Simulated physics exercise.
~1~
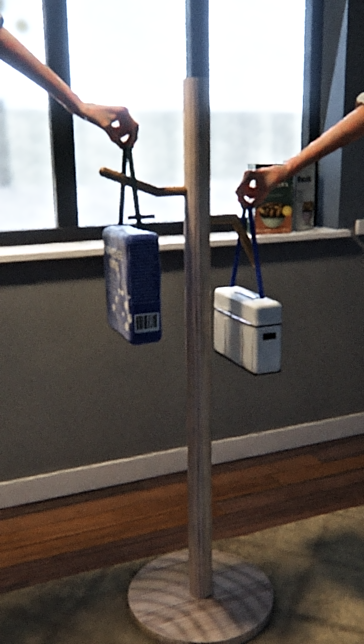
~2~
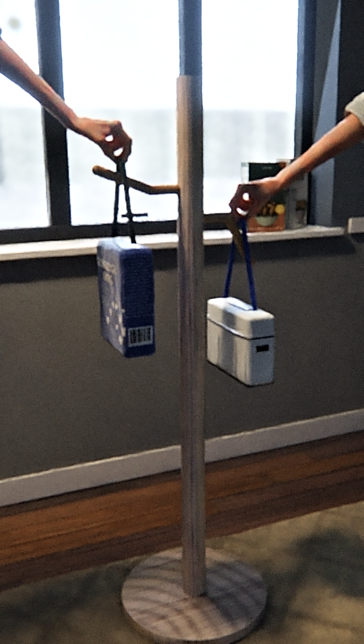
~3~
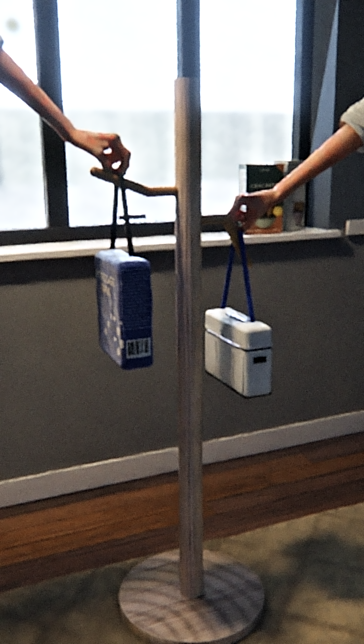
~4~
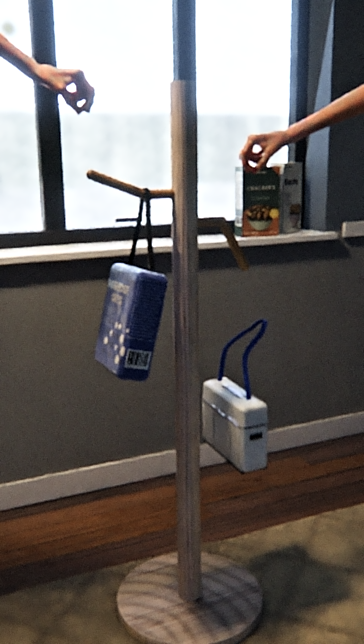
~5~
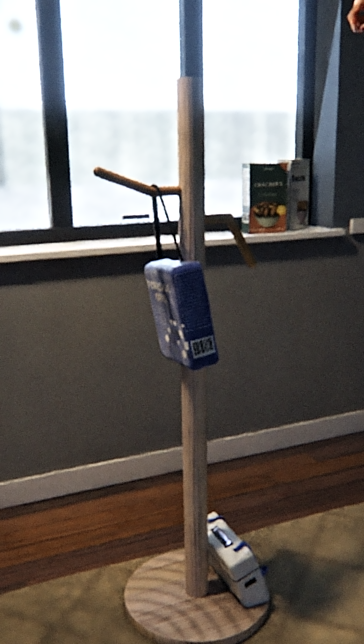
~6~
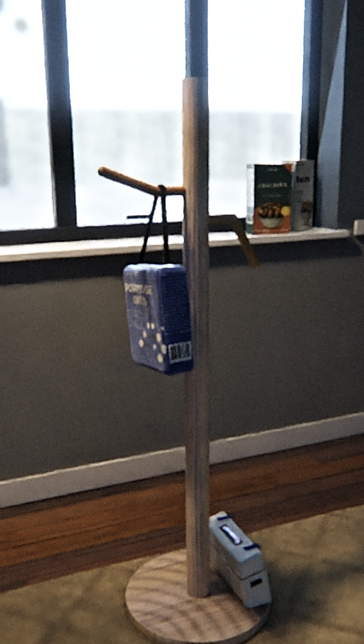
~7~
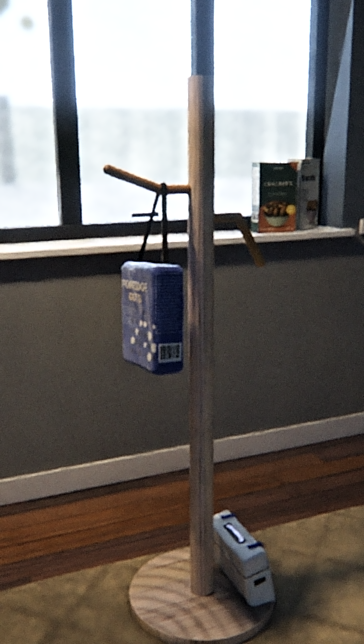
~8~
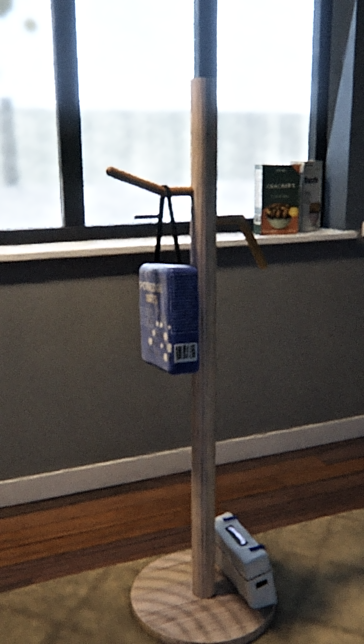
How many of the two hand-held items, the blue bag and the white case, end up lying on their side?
None of them do. The blue bag hangs upright from its peg, and the white case rests tilted at the foot of the stand.
